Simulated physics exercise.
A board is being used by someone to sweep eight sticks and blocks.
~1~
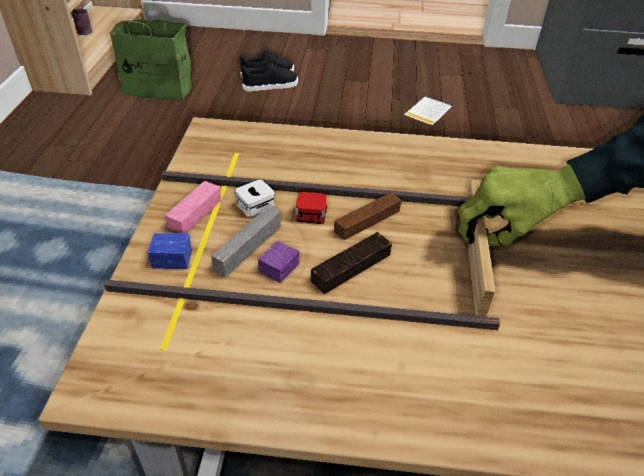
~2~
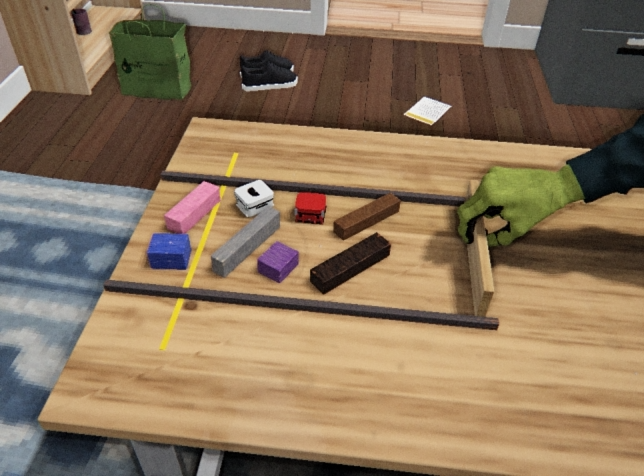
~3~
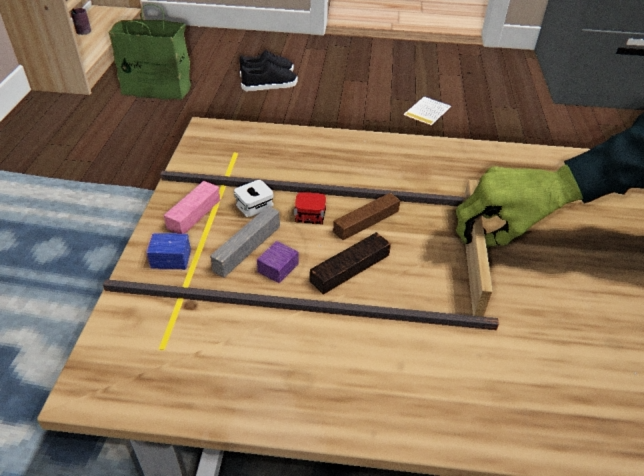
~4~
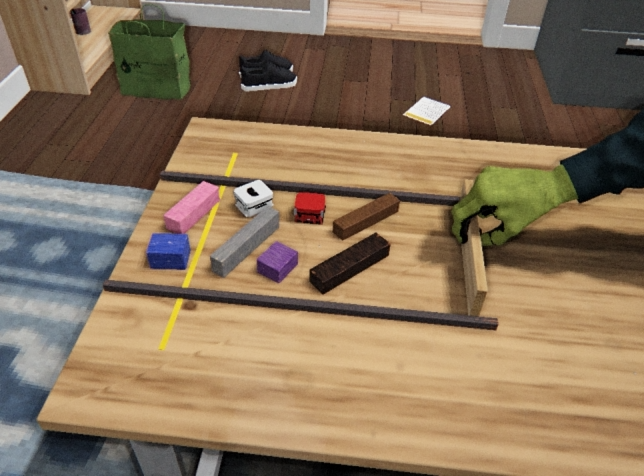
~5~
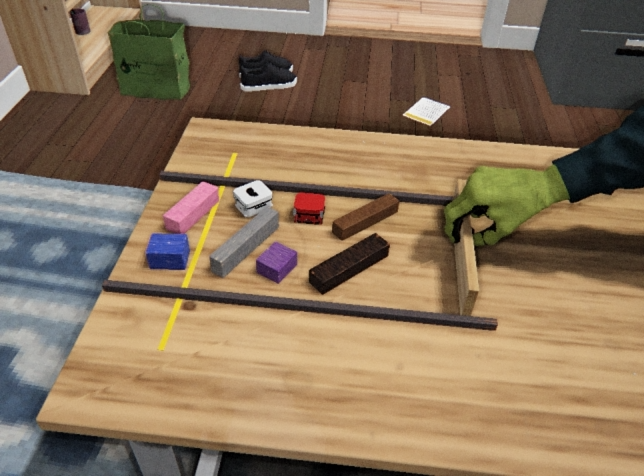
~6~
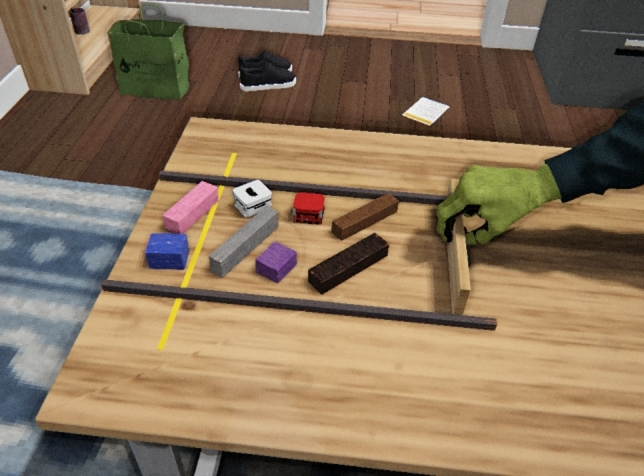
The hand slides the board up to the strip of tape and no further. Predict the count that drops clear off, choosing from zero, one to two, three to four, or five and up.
The count is one to two.
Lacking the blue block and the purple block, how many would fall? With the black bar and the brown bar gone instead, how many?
Falls come to 1 the first time and 0 the other time.
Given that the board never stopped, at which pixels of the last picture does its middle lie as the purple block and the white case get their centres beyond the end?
Its middle is about (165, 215) and about (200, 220).
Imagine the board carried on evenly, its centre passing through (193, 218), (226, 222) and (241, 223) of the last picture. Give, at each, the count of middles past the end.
Going through the three positions, you'd get 3, 0 and 0.
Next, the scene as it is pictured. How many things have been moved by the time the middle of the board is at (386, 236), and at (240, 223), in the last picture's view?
2 at one spot and 8 at the other.
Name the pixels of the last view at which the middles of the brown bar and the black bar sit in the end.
Listed as asked: First (194, 204), and then (183, 253).
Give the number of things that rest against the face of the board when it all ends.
It touches 2.
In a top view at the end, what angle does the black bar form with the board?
It works out to near 0°.
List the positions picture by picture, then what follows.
The first picture shows blue block (170, 251); pink bar (194, 208); white case (255, 199); board (477, 244); tape (206, 234).
The second picture shows pink bar (194, 208); black bar (351, 262).
The third picture shows white case (254, 200); red case (310, 209).
The fourth picture shows blue block (169, 251); grey bar (247, 241).
The fifth picture shows pink bar (192, 208); board (463, 244).
The sixth picture shows blue block (168, 251); pink bar (192, 208); white case (253, 200); board (456, 243); tape (204, 234).
Soon after, none off yet; blue block at rest near (168, 251); pink bar at rest near (192, 208); white case at rest near (253, 200).
Then, none off yet; blue block at rest near (168, 251); pink bar moving near (187, 207); white case moved about its own width near (222, 194).
At rest, the number that fall off is one or two; fallen, pink bar and blue block.
